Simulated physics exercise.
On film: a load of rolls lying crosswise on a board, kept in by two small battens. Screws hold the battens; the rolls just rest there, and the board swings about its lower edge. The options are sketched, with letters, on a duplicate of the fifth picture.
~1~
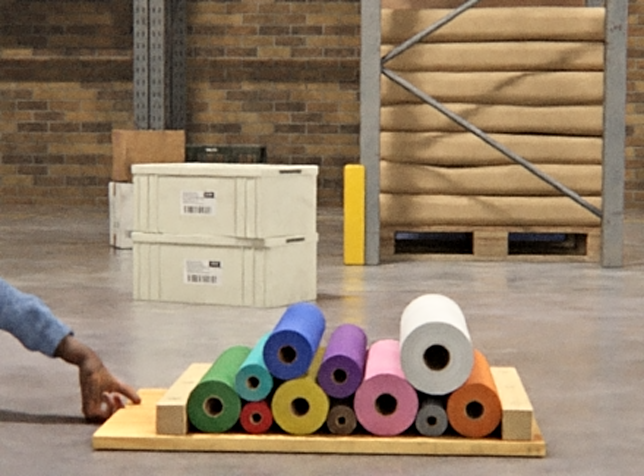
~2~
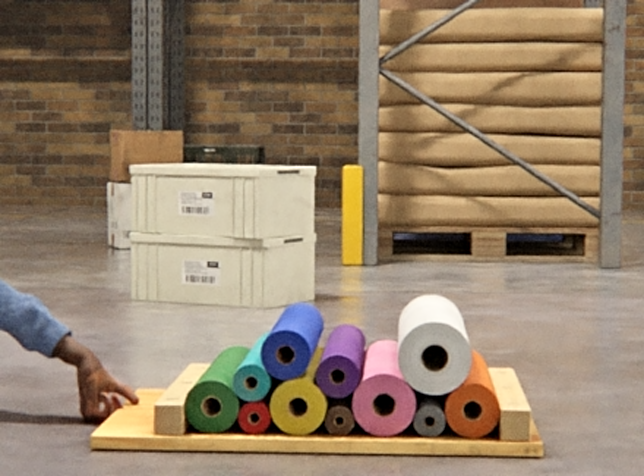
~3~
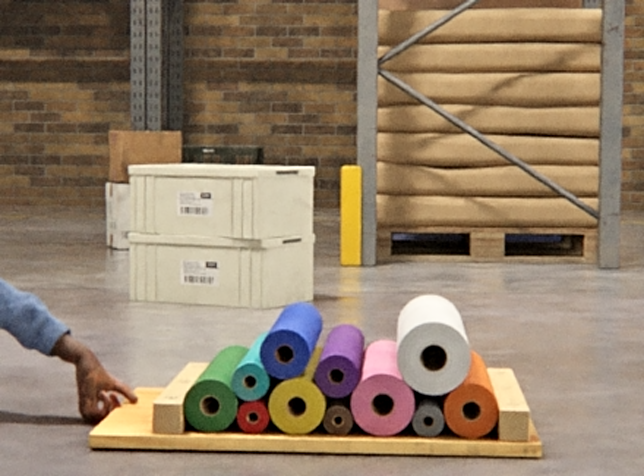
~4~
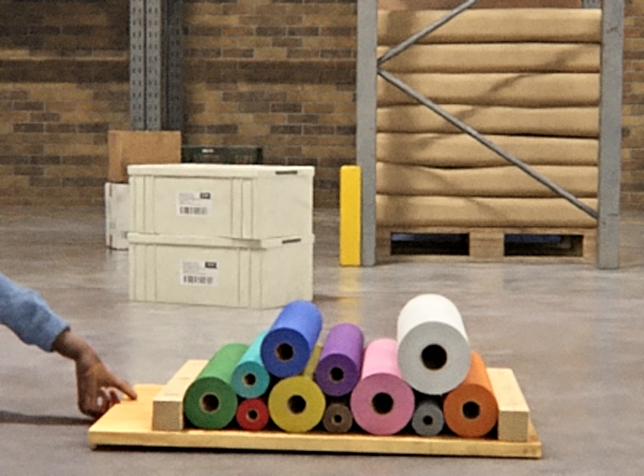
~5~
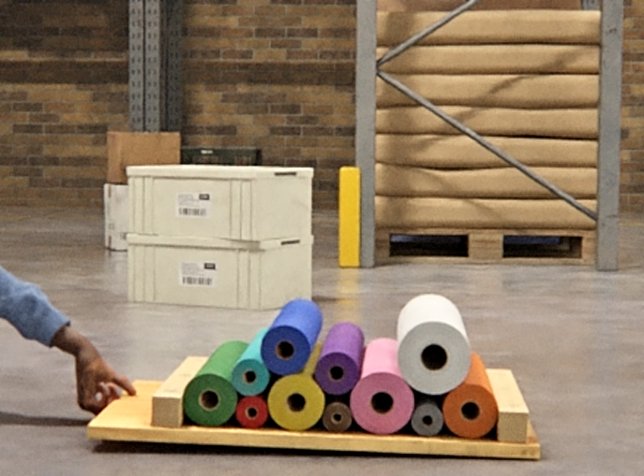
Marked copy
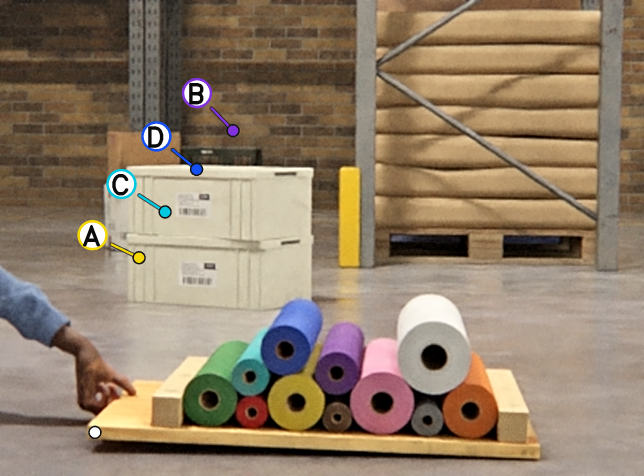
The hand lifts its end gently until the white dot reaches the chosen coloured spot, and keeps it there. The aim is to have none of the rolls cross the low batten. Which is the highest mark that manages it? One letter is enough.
Mark C is as high as it can go.
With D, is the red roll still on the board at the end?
Yes, with D.
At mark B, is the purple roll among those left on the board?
Yes.
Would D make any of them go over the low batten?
Yes, at D.
On the marked copy, A at (139, 258); B at (233, 131); C at (165, 212); D at (196, 170); the white dot at (95, 432).
Following C. Soon after the start, board at 18°.
Later, board at 32°.
In the end, board at 32°, none over the low batten.
As for the rest, A none over the low batten; B one over the low batten (white); D one over the low batten (white).
